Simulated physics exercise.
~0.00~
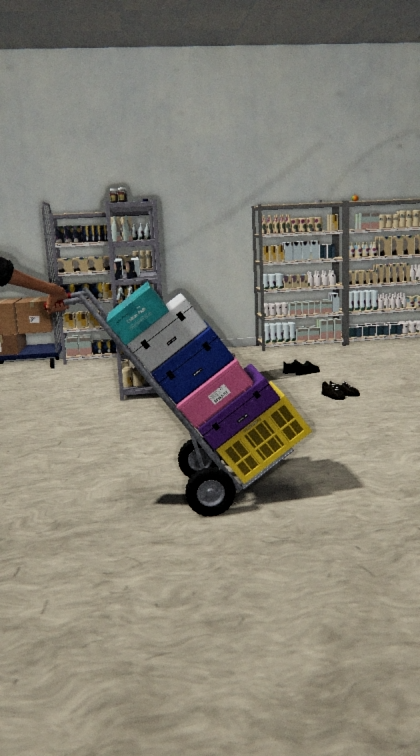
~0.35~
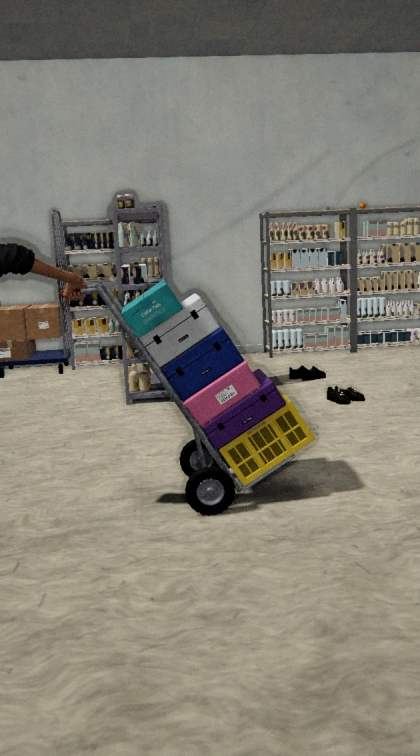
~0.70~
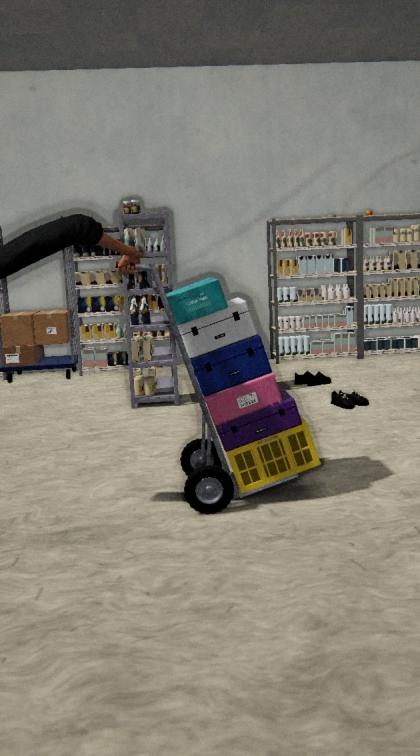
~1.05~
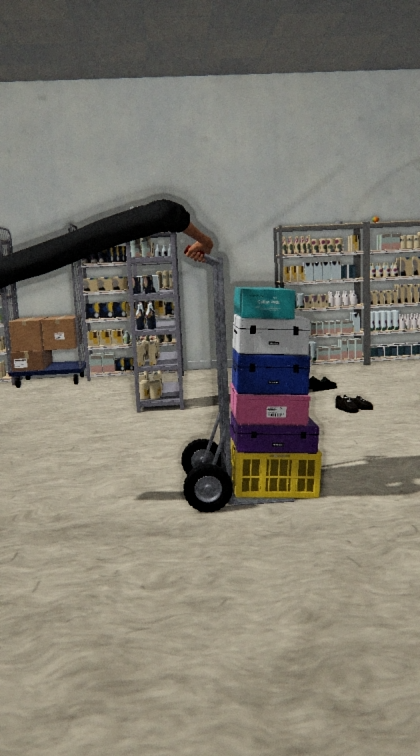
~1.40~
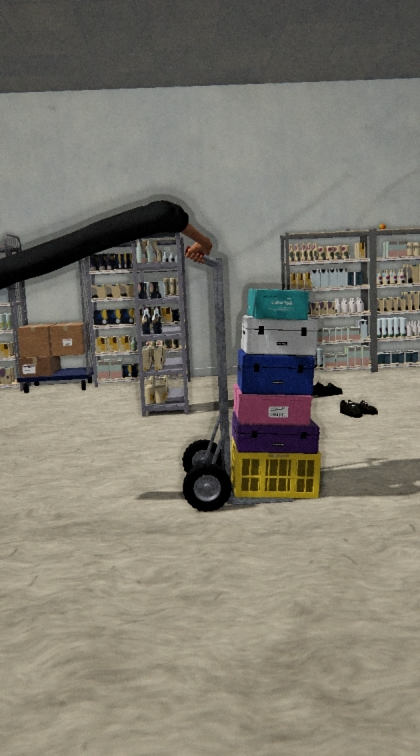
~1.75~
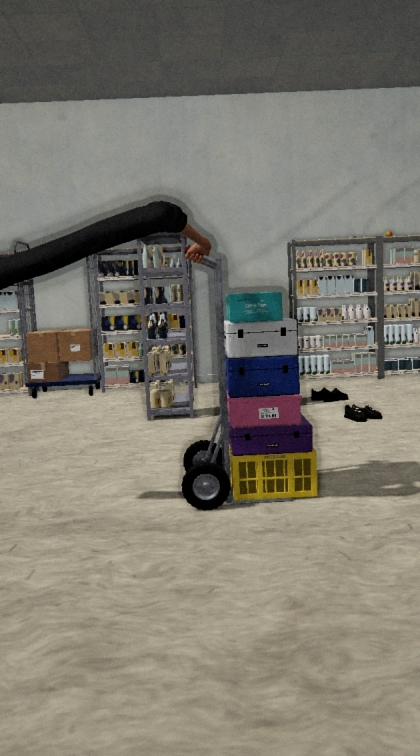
Shoe stockroom with shelves, a hand tipping a loaded hand truck upright, its stacked colourful boxes rocking slightly but staying piled.
